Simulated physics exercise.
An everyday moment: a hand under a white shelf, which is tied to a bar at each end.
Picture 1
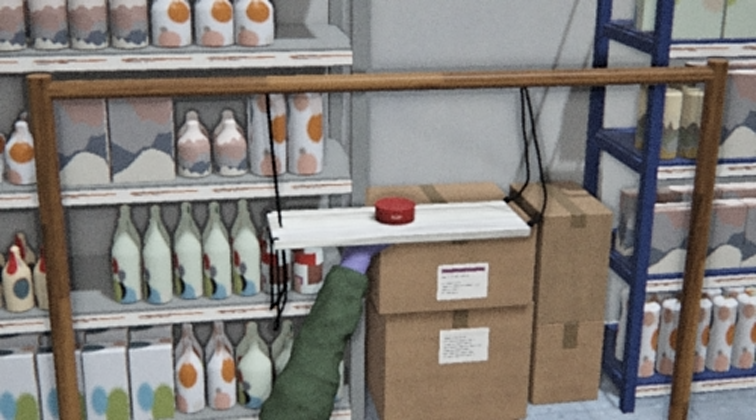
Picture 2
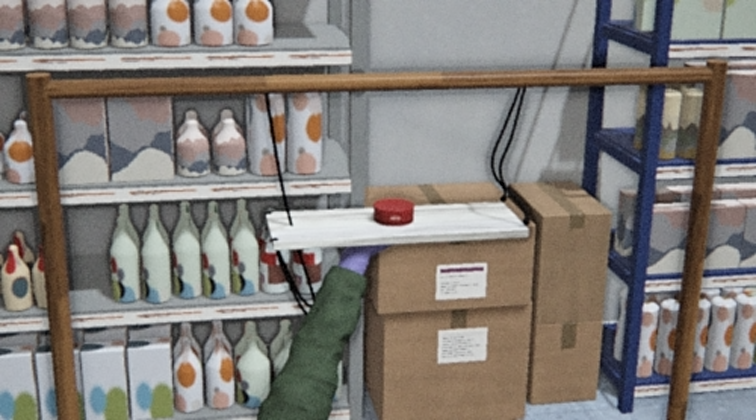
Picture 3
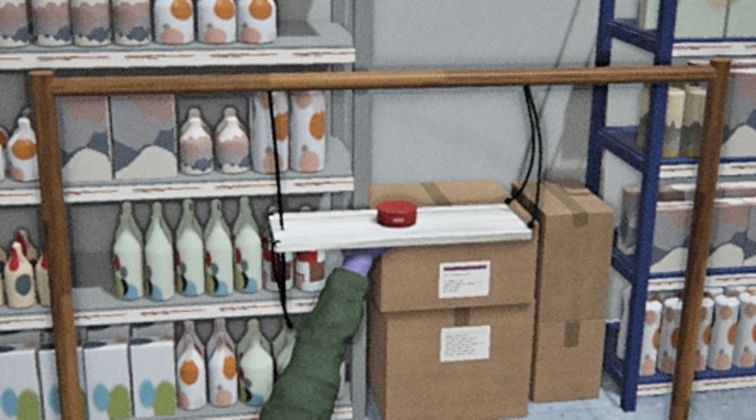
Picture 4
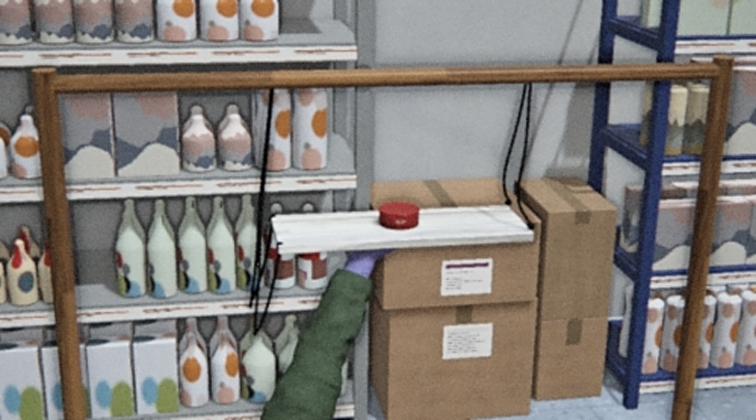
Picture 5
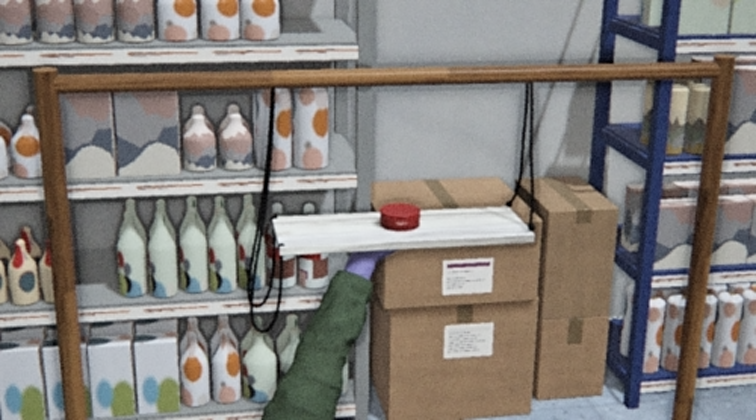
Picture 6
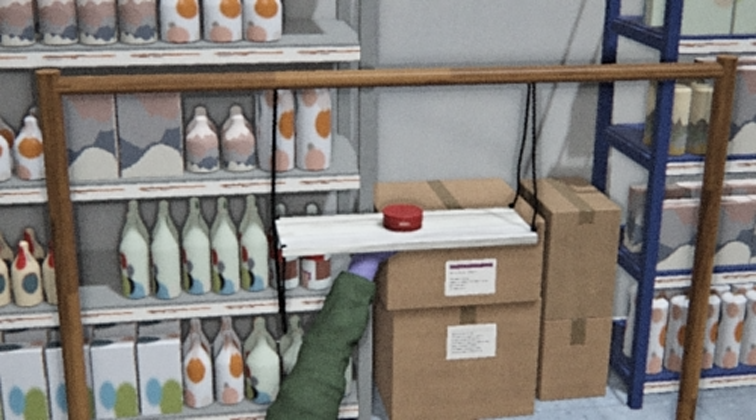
The video shows a gloved hand under a white shelf tied by dark laces to a wooden bar, a red puck resting on top. The laces sway and shift while the hand, shelf and puck stay nearly still.
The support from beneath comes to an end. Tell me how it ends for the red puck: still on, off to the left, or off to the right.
It ends up off to the left.
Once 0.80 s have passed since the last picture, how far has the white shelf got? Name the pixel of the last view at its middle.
At that time it is roughly at (443, 299).
Then, 0.80 s on from there, board tipped 52° down to the left; puck on the floor.
Then, 1.42 s on from there, board tipped 48° down to the left; puck on the floor.
In the end, board tipped 50° down to the left; puck on the floor. The red puck falls from the left end.
